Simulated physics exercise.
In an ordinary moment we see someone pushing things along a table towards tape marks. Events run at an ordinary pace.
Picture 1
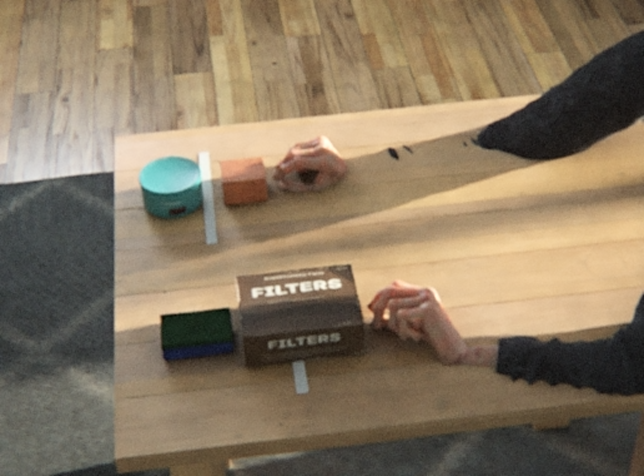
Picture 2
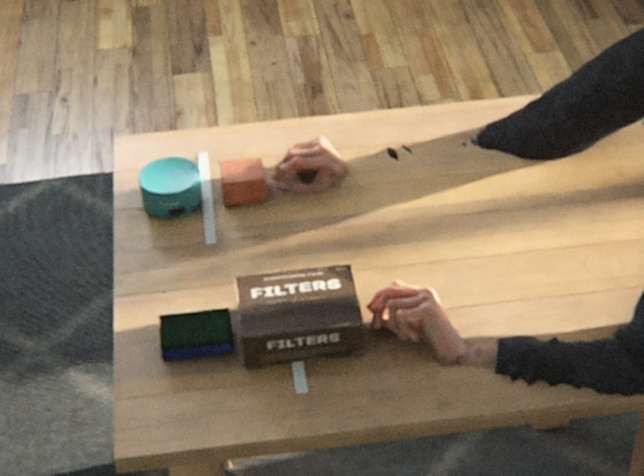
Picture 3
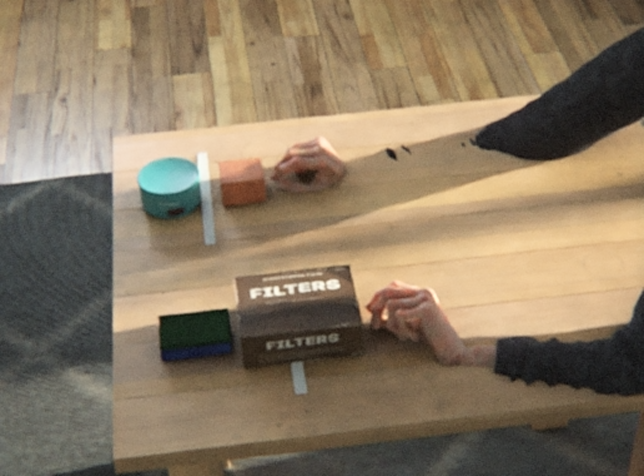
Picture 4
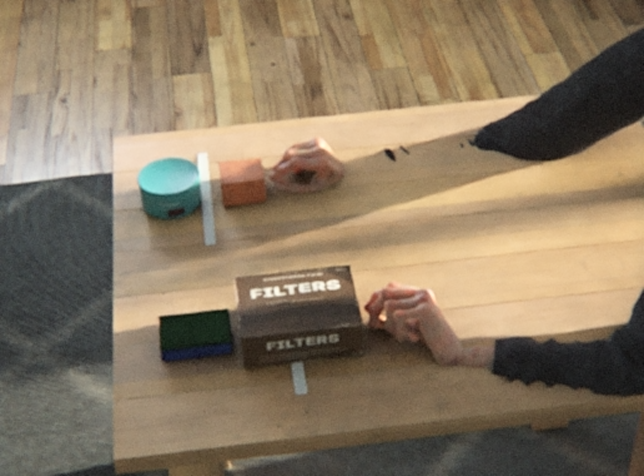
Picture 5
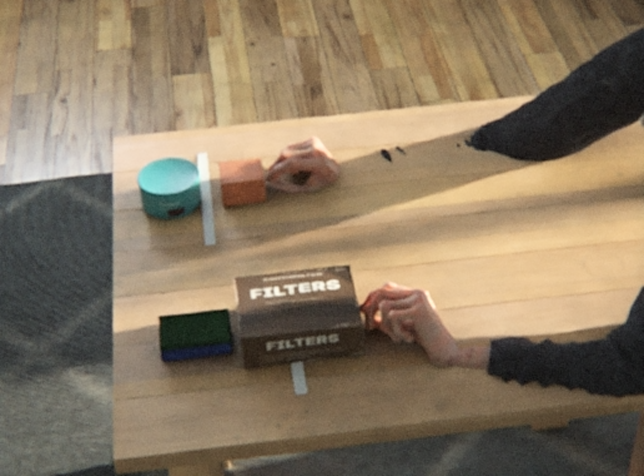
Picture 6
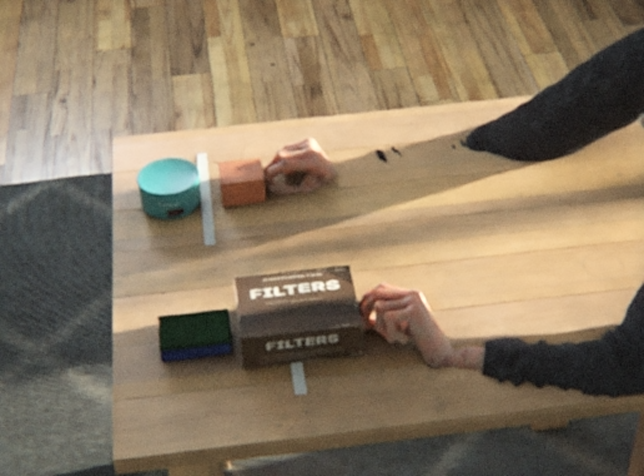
On a wooden table, a turquoise tub, an orange block, a blue sponge and a brown box sat nearly still by tape strips while two hands edged slightly left behind the block and box.
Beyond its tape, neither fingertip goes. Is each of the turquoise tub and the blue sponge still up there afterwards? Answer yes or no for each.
Turquoise tub - yes; blue sponge - yes.
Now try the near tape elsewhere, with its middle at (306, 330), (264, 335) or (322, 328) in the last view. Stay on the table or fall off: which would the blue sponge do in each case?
Object blue sponge - try 1: Ends up safe; try 2: Travels too far; try 3: Ends up safe.
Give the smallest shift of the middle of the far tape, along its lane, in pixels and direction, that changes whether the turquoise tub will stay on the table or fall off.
12 pixels left, about.
Then, 0.42 s on from there, turquoise tub moving near (161, 189); blue sponge displaced a little near (171, 338).
Then, 0.68 s on from there, turquoise tub displaced a little near (142, 191); blue sponge displaced about its own width near (149, 340).
In the end, the turquoise tub stays on the table, near (124, 193); the blue sponge stays on the table, near (129, 342).
